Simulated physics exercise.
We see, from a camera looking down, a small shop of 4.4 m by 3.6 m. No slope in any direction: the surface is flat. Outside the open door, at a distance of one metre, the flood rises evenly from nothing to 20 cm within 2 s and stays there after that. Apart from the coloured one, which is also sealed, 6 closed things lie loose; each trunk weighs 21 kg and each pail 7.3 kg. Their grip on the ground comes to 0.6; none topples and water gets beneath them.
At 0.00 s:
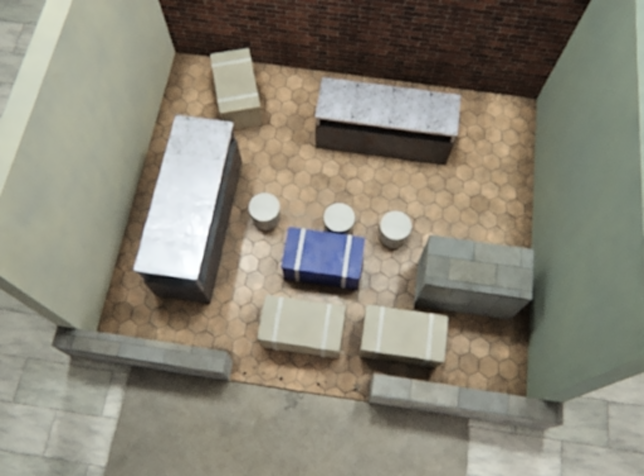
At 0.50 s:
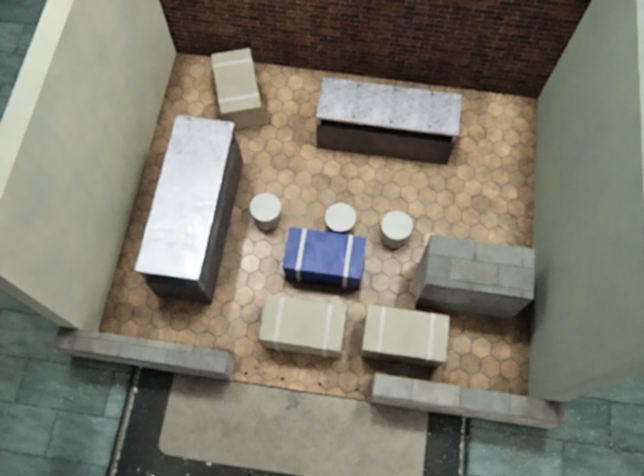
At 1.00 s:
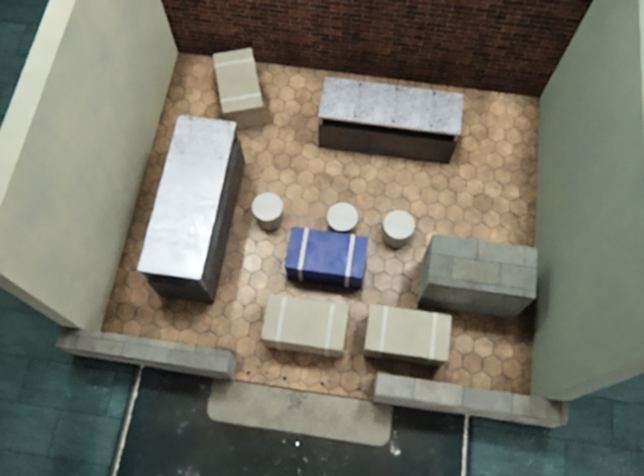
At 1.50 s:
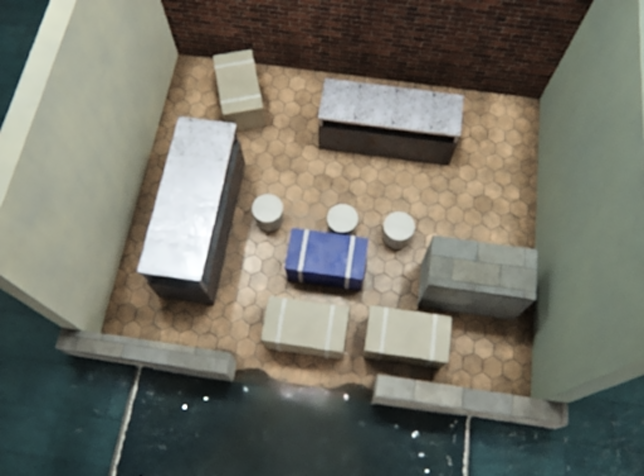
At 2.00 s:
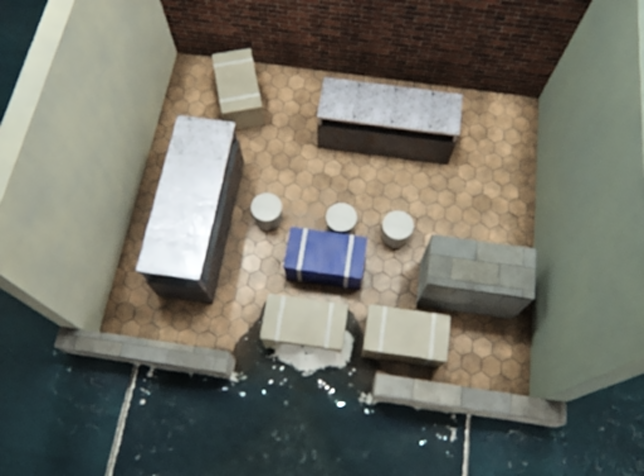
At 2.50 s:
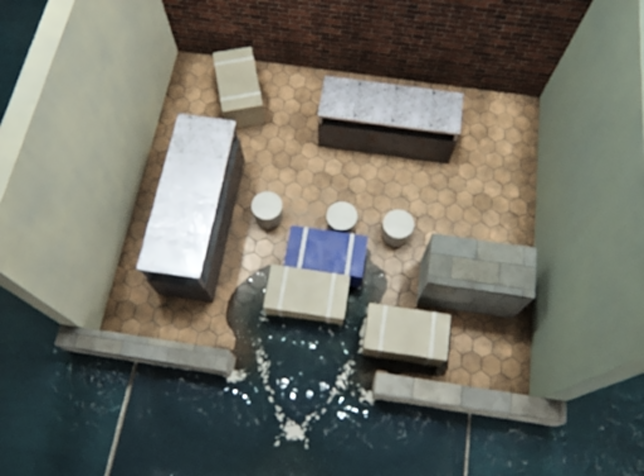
A small shop with a brown hexagon-tiled floor, a dark brick back wall and pale side walls is seen from above by a steady camera. Long grey-topped counters stand left and back, a grey block right, three round stools centrally, a blue trunk below them, and cream boxes near the doorway and upper left. Dark water covers the paving outside, enters through the opening, and pushes the left front box up against the trunk.
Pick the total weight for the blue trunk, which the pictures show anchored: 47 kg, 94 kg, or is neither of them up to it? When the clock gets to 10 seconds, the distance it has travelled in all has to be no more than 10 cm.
94 kg is needed.
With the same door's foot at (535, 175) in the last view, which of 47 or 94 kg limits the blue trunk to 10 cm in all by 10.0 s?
Result: Lighter option suffices.
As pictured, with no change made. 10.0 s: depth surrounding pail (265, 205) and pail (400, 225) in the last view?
Depth approx. 8 cm / 9 cm.
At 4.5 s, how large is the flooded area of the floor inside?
The covered patch comes to about 9.0 m2.
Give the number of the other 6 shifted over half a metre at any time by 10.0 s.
I get 5.
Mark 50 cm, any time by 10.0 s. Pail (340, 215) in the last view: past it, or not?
I'd say it falls below.
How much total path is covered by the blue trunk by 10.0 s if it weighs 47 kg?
120 cm in all.
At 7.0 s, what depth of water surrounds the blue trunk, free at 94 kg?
9 cm, roughly.
After 3.5 s the blue trunk would be 17 cm from its start with 47 kg and 0 cm from its start with 94 kg; 8 cm of water round it then.
After 4.5 s the blue trunk would be 24 cm from its start with 47 kg and 0 cm from its start with 94 kg; 8 cm of water round it then.
After 7.0 s the blue trunk would be 35 cm from its start with 47 kg and 0 cm from its start with 94 kg; 9 cm of water round it then.
After 10.0 s the blue trunk would be 107 cm from its start with 47 kg and 0 cm from its start with 94 kg; 12 cm of water round it then.
